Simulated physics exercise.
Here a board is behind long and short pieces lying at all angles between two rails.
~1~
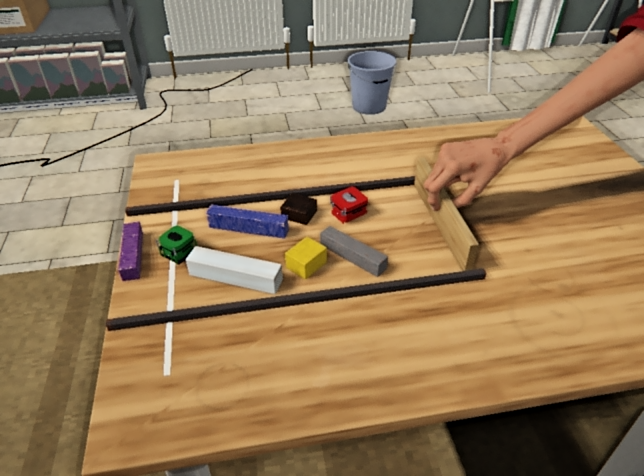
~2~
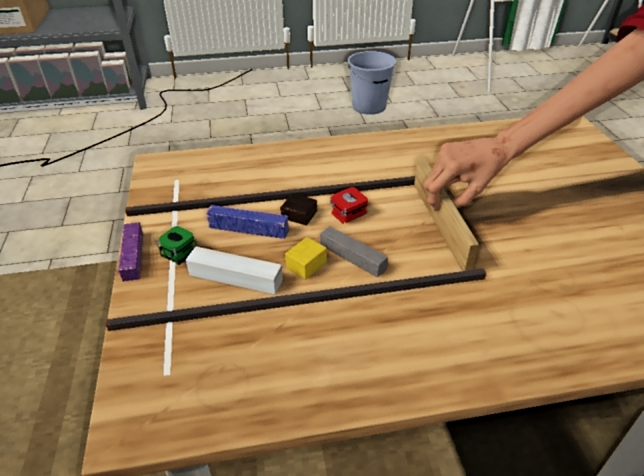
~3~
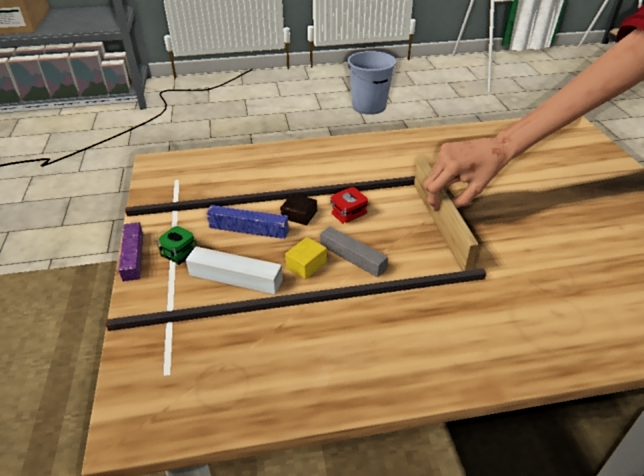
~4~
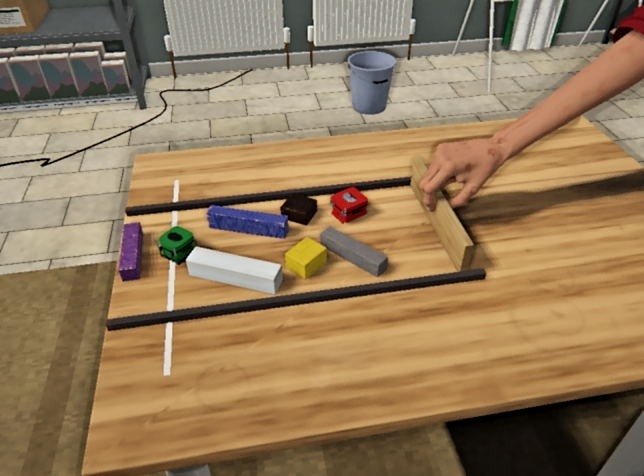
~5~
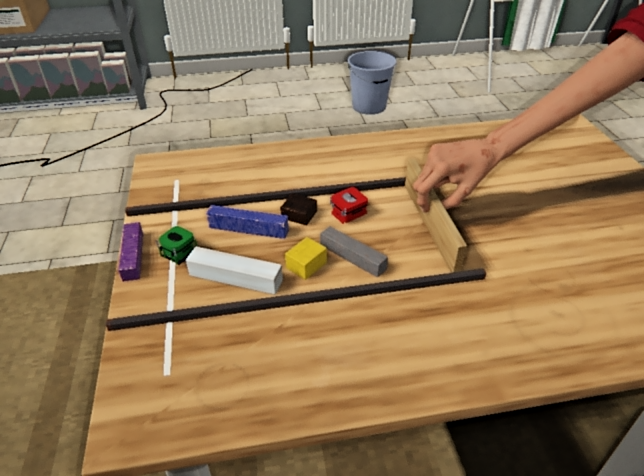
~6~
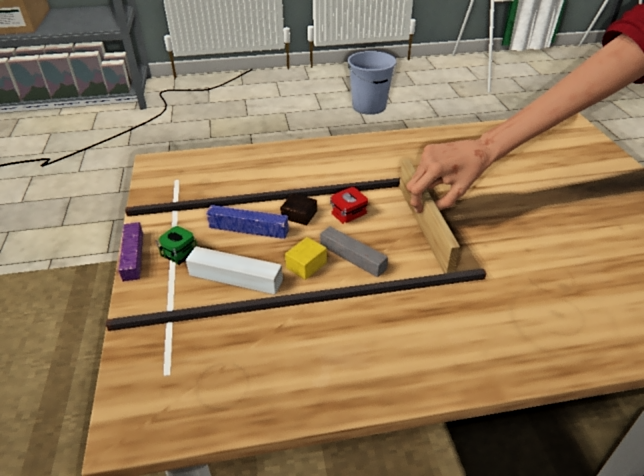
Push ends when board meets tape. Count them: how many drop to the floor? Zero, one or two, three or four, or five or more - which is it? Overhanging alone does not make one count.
The push is going to knock off a lone one or a pair.
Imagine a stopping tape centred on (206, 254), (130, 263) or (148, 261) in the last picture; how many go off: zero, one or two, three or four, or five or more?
Trial 1 - 1 or 2; trial 2 - five or more; trial 3 - 5 or more.
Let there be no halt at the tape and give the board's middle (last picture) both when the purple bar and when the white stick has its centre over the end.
At (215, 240) for the purple bar; at (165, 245) for the white stick.
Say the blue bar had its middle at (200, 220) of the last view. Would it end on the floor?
Lab note: It goes off the edge.
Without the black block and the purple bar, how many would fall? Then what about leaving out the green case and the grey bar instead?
You'd get 0 in the first case and 1 in the second one.
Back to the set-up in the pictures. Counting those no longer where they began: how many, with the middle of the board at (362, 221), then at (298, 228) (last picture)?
The first number is 2, the next one 5.
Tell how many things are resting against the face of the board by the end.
It adds up to 2.
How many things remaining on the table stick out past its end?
3, I think.
Soon after, none off yet; purple bar at rest near (132, 250); green case at rest near (177, 245); white stick at rest near (235, 270).
At rest, the number that fall off is one or two; fallen, green case and purple bar.
